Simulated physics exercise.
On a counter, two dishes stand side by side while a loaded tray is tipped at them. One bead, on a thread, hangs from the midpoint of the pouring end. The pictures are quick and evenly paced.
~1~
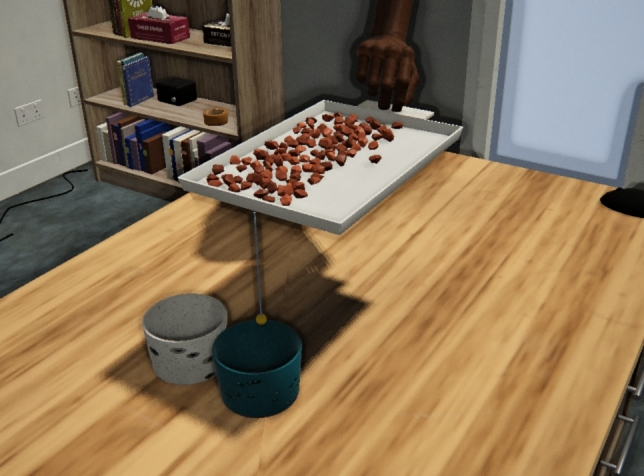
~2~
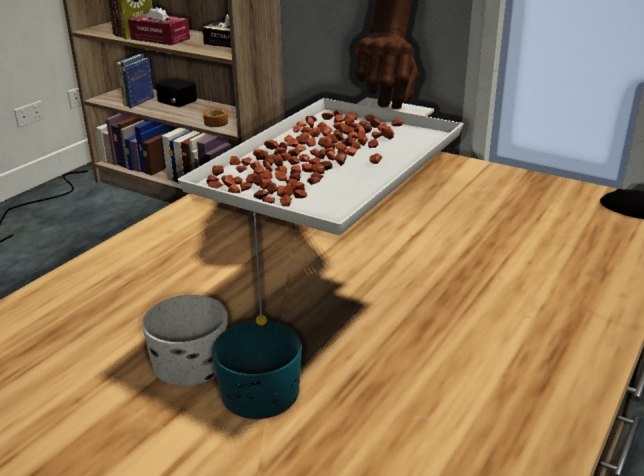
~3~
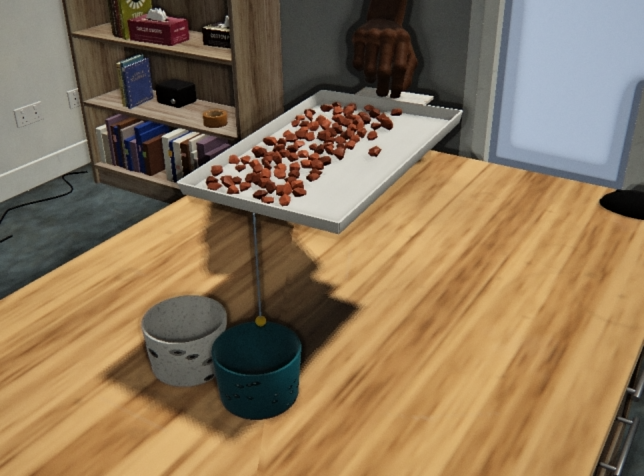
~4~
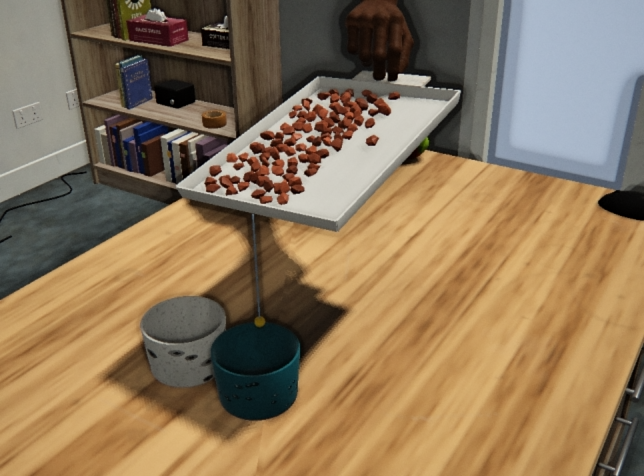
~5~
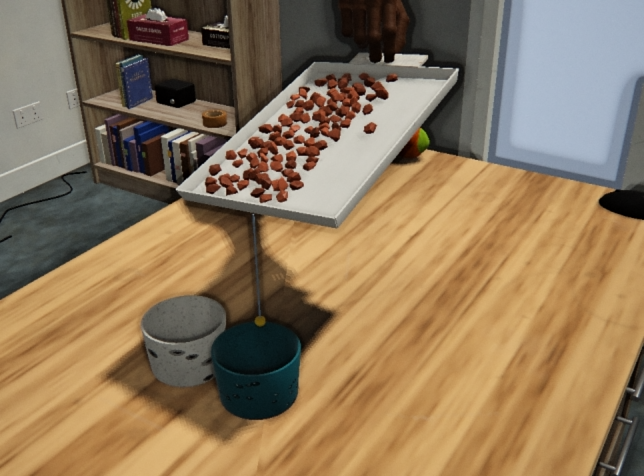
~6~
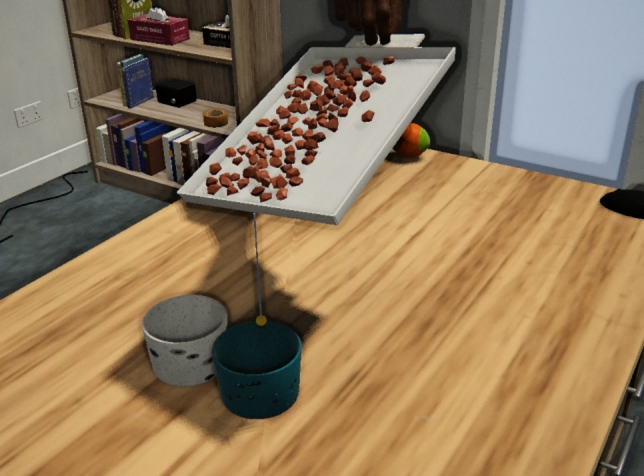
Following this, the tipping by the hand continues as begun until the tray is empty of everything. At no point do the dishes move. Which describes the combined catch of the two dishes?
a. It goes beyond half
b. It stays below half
It goes beyond half.
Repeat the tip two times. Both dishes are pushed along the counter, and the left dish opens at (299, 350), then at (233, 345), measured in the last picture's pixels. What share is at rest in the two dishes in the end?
0 per cent the first time, 20 per cent the second time.
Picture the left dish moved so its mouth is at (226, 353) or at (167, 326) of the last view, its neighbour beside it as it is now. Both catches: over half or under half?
Result - try one, below the halfway mark; try two, past the halfway mark.
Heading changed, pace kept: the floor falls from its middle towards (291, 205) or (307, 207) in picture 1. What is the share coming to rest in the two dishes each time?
30 % and 20 %.
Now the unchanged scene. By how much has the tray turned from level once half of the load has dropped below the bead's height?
My estimate is some 85 degrees.
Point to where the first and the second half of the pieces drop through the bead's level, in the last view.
First close to (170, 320), next close to (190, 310).
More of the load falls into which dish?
Fuller side: Left of the pair.
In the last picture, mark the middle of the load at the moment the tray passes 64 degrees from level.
Roughly (217, 172).
Shortly afterwards, tray tipped steeply; all but a few on the tray; a little in the air.
Next, tray tipped past a quarter turn; a little on the tray; near half in the left dish; near a quarter outside both; a little in the air.
Some moments later, tray tipped past a quarter turn; only a few in the right dish; near two thirds in the left dish; near a quarter outside both.
In the end, tray tipped past a quarter turn; only a few in the right dish; near two thirds in the left dish; near a quarter outside both.
